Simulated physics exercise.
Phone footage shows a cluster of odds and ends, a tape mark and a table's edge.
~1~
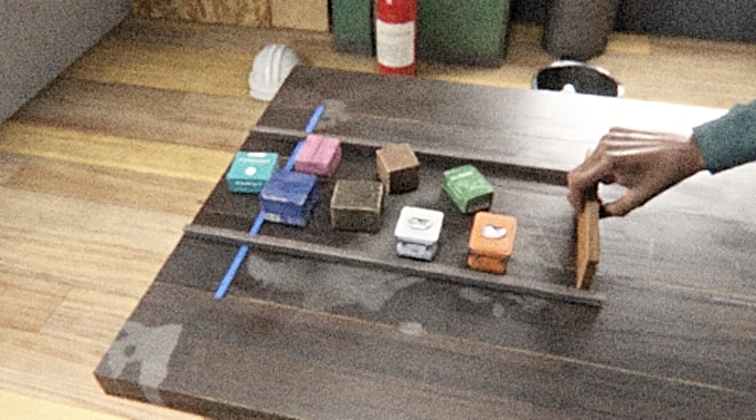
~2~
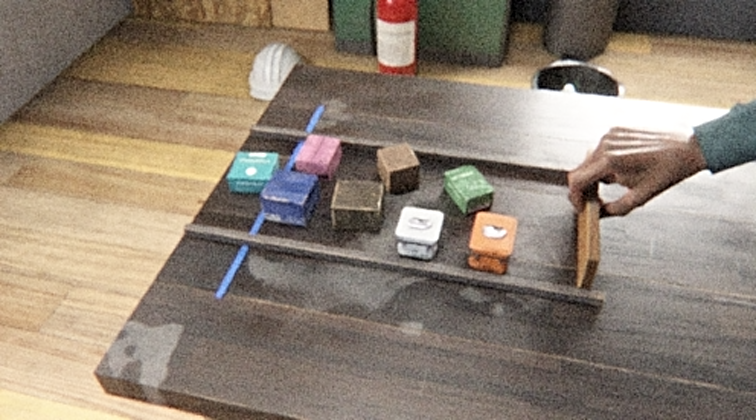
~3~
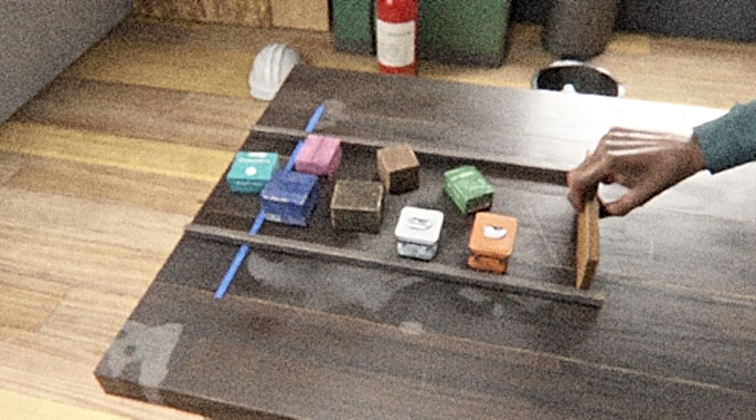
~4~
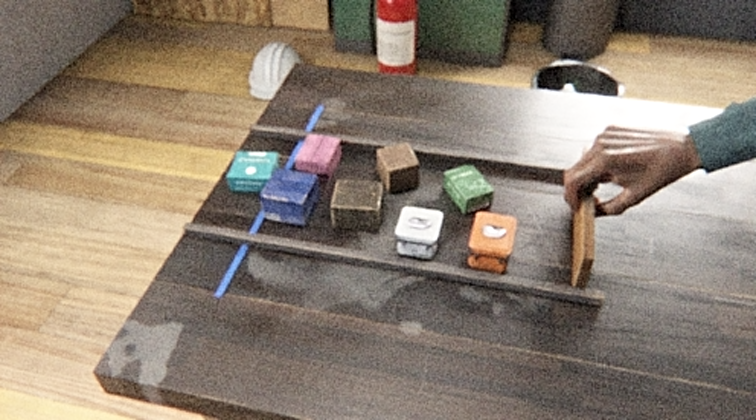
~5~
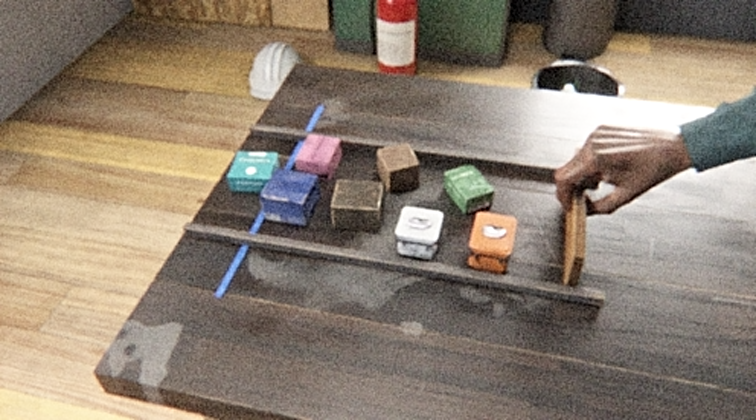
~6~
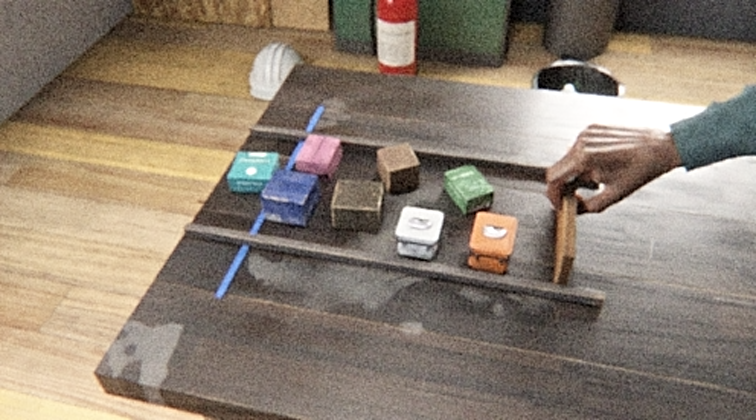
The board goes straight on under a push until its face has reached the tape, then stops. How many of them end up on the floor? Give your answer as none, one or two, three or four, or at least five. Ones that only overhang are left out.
The count is three or four.
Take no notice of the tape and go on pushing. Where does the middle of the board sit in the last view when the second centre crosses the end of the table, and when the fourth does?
At (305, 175) for the second, at (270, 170) for the fourth.
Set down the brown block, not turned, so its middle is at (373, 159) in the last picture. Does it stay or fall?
Result: It stays aboard.
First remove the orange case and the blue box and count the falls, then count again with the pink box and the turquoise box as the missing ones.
In the first try 2, in the other 1.
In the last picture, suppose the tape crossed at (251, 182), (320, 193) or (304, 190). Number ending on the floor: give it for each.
Per try: 6; 1; 1.
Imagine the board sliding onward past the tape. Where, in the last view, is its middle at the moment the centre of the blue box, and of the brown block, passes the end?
First it's close to (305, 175), next close to (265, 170).
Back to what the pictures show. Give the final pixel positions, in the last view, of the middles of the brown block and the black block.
You'll find the brown block at roughly (249, 143) and the black block at roughly (239, 172).
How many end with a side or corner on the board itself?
I count 2 of them.
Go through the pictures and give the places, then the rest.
Turquoise box (254, 173); blue box (291, 197); pink box (319, 158); board (588, 216); tape (278, 187), in the first frame.
Blue box (291, 197); orange case (492, 243), in the second frame.
Pink box (319, 158); white case (419, 233), in the third frame.
Turquoise box (254, 172); green box (468, 188), in the fourth frame.
Blue box (291, 197); black block (358, 205), in the fifth frame.
Turquoise box (255, 172); blue box (292, 197); pink box (319, 158); board (567, 212); tape (279, 186), in the sixth frame.
A little later, none off yet; turquoise box at rest near (255, 172); blue box at rest near (292, 197); pink box at rest near (319, 158).
Next, none off yet; turquoise box shifted about its own width near (235, 161); blue box shifted about its own width near (253, 181); pink box at rest near (319, 158).
Later still, one off so far; turquoise box dropping near (249, 349); blue box shifted well along near (230, 168); pink box shifted well along near (256, 146).
When it is over, the number that fall off is three or four; down, pink box, blue box and turquoise box.
